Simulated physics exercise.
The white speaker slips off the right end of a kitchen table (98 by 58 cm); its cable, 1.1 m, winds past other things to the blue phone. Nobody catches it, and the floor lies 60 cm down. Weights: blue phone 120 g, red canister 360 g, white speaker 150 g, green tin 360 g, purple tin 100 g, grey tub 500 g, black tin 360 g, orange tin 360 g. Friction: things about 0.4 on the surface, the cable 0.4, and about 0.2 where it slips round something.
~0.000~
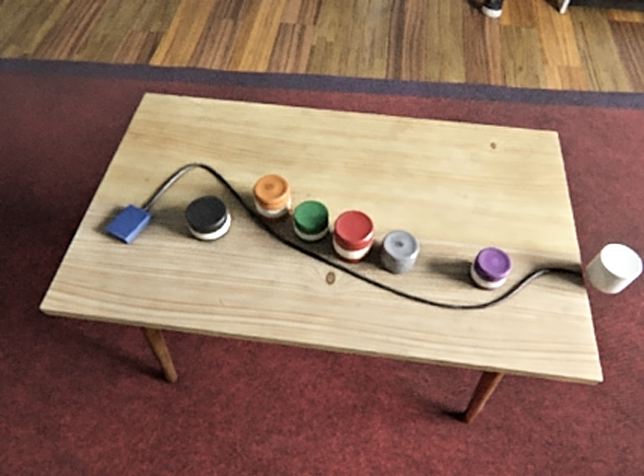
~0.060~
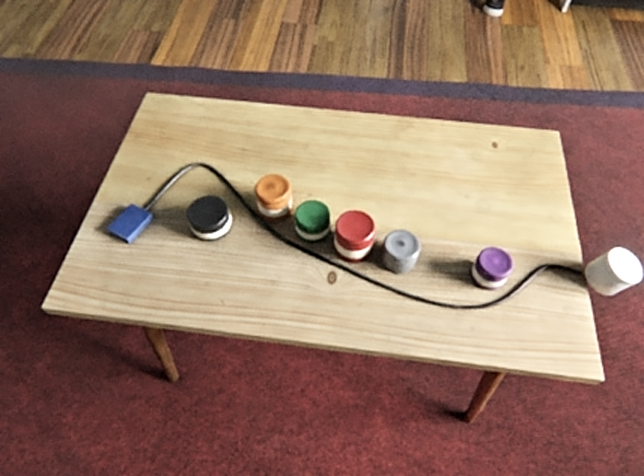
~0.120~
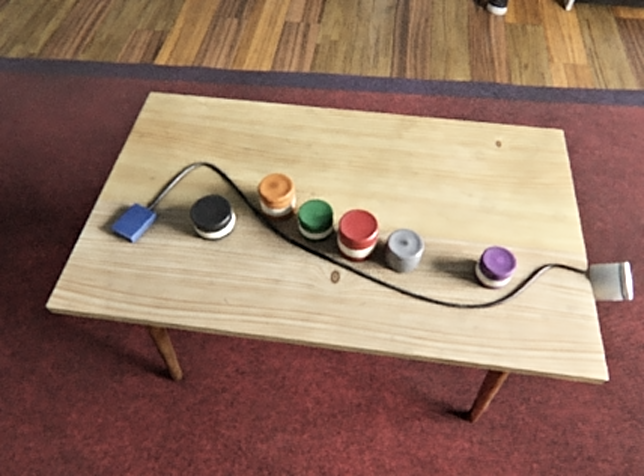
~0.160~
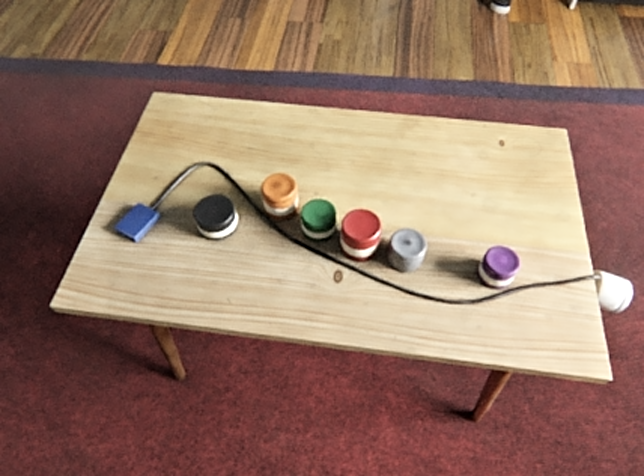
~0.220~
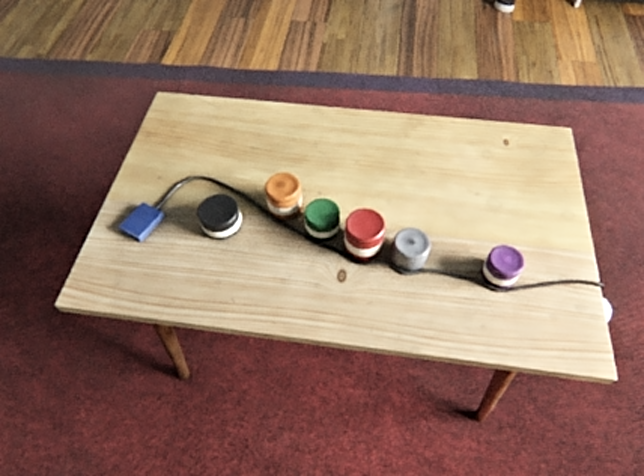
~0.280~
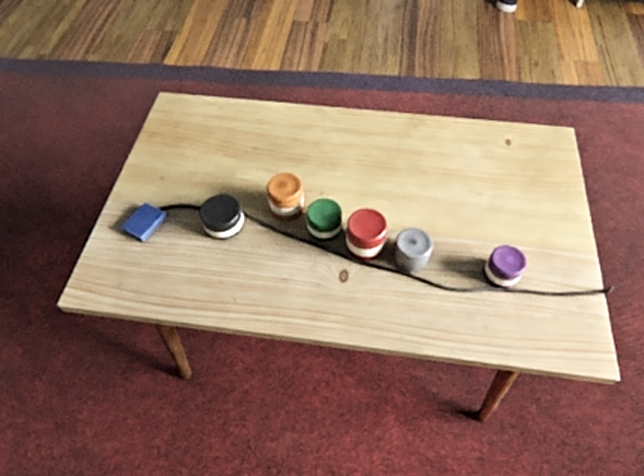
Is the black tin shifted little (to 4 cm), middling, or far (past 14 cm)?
The black tin barely shifts.
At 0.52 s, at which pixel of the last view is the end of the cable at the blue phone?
At about (199, 225).
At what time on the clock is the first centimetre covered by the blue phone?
Blue phone 0.32 s.
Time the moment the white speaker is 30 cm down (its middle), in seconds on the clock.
That is: 0.65 s.
At 0.5 s, the cable's tail end at (199, 225); white speaker over the edge, blue phone 7 cm off its start.
At 0.7 s, the cable's tail end at (206, 217); white speaker over the edge, blue phone 8 cm off its start.
At 1.0 s, the cable's tail end at (210, 211); blue phone 9 cm off its start at (189, 208), white speaker over the edge.
At 1.2 s, the cable's tail end at (210, 211); blue phone 9 cm off its start, white speaker over the edge.
At 2.4 s, the cable's tail end at (210, 211); black tin 0 cm off its start at (222, 211), blue phone 9 cm off its start at (189, 208), white speaker over the edge.
